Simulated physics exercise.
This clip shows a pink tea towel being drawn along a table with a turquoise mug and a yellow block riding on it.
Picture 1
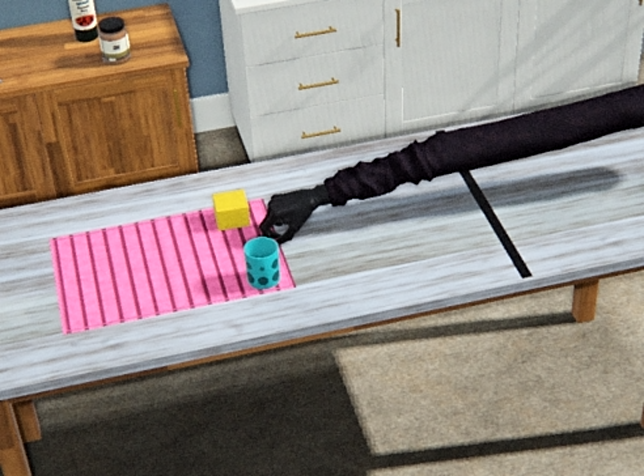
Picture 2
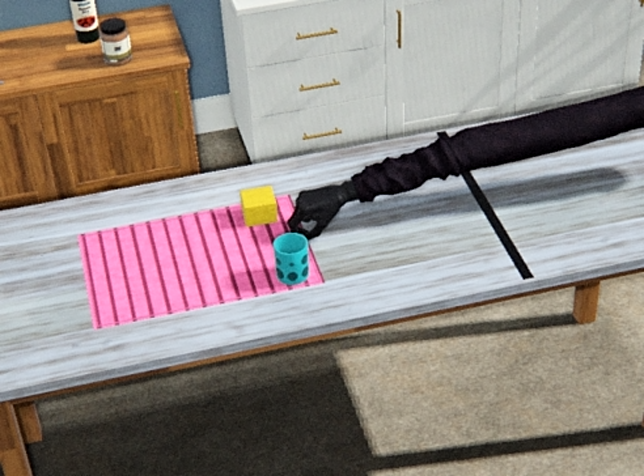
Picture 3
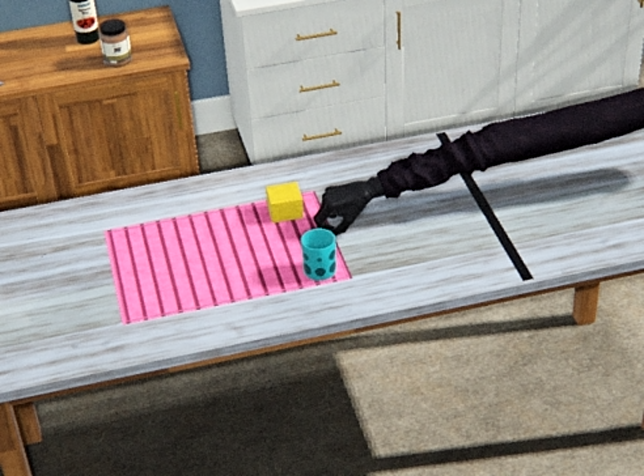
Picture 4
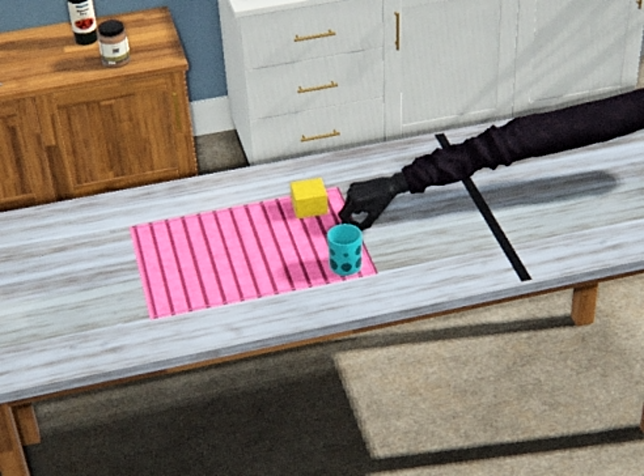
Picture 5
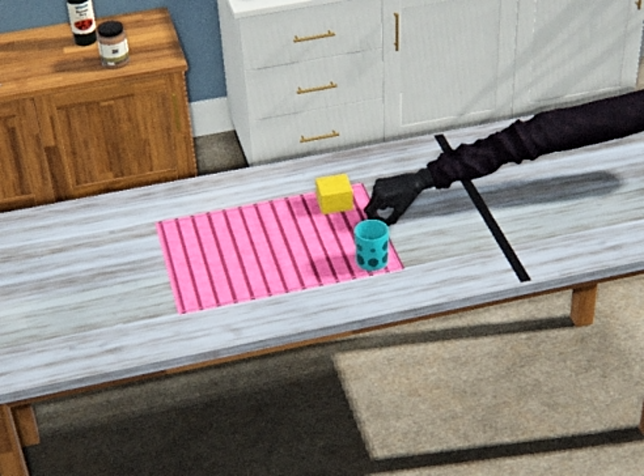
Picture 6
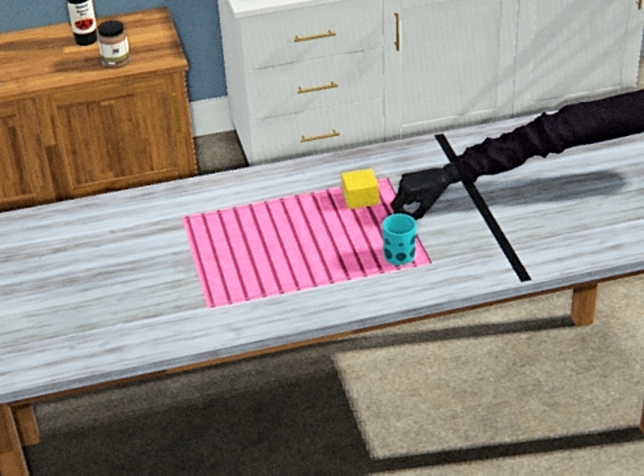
Black-gloved hand dragging a pink striped tea towel rightward across a table, carrying a turquoise mug and yellow block along on it.
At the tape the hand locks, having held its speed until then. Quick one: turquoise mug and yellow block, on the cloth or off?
Turquoise mug - off. Yellow block - off.
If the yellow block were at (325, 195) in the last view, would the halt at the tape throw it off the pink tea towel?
It leaves the cloth.
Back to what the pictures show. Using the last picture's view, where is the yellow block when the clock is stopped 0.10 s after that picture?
Its middle is somewhere near (411, 179).
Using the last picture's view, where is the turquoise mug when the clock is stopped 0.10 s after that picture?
At that time it is near pixel (453, 230).
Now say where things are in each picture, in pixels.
In the first frame, tea towel end (296, 288); turquoise mug (261, 248); yellow block (230, 200); tape (520, 264).
In the second frame, tea towel end (325, 283), far hem (95, 330); yellow block (258, 196).
In the third frame, tea towel end (352, 279); turquoise mug (318, 239).
In the fourth frame, tea towel end (378, 274), far hem (151, 320); yellow block (308, 189).
In the fifth frame, tea towel end (405, 269); turquoise mug (371, 230).
In the sixth frame, tea towel end (432, 264), far hem (208, 309); turquoise mug (399, 224); yellow block (360, 179); tape (519, 268).
Then, 0.10 s on from there, hem short of the tape; turquoise mug on the cloth near (453, 230); yellow block on the cloth near (411, 179).
Then, 0.21 s on from there, hem at the tape; turquoise mug ahead of the hem near (509, 219); yellow block ahead of the hem near (463, 169).
In the end, hem at the tape; turquoise mug ahead of the hem near (586, 204); yellow block ahead of the hem near (539, 156). The turquoise mug leaves the cloth and the yellow block shoots off the front.
